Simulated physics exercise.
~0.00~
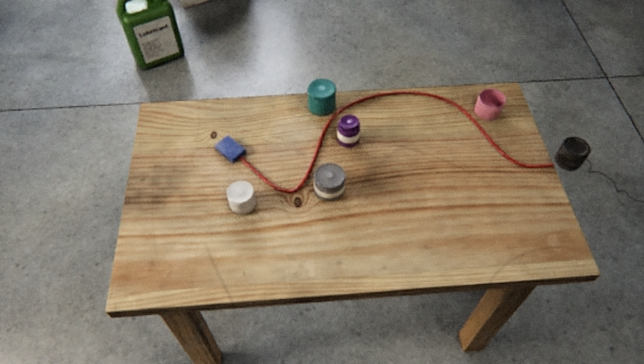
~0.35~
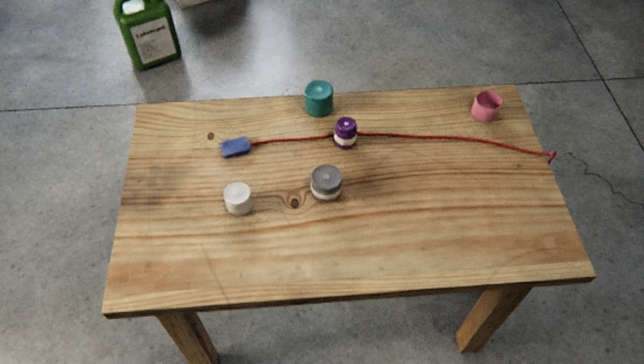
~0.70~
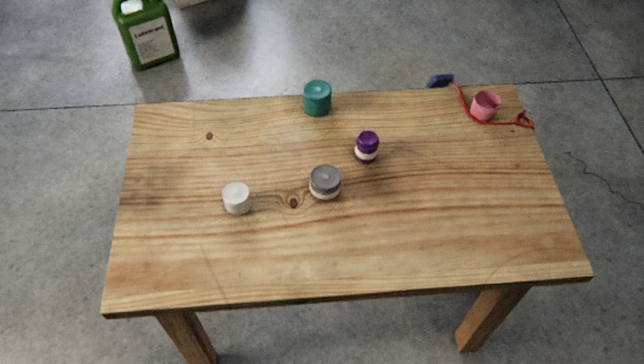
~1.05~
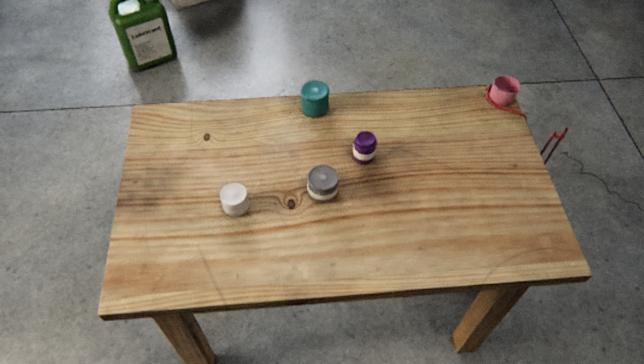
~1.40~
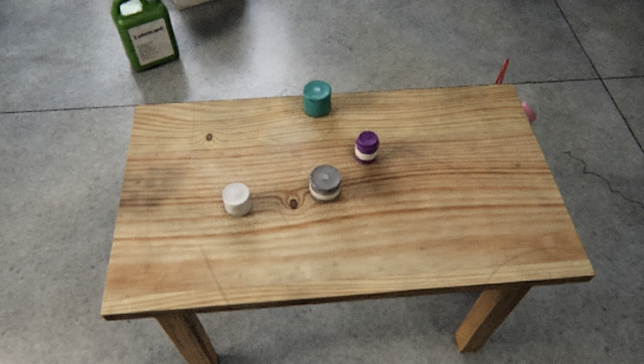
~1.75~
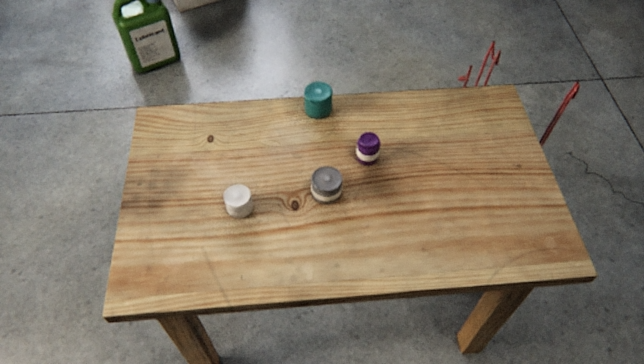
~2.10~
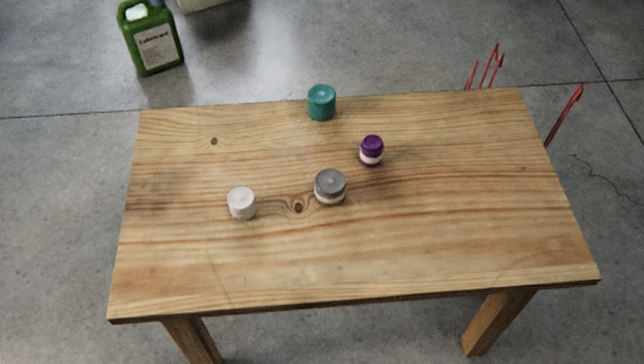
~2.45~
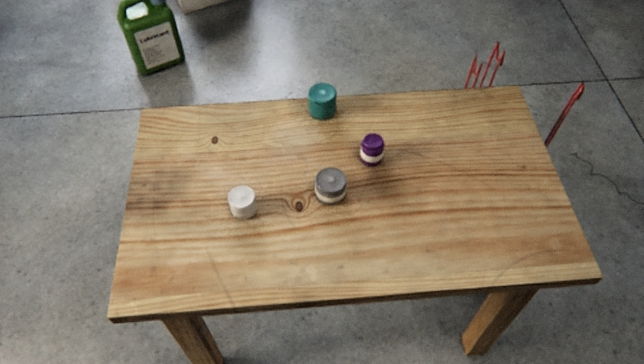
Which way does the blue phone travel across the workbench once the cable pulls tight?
The blue phone moves to the right, towards the far right corner of the workbench.
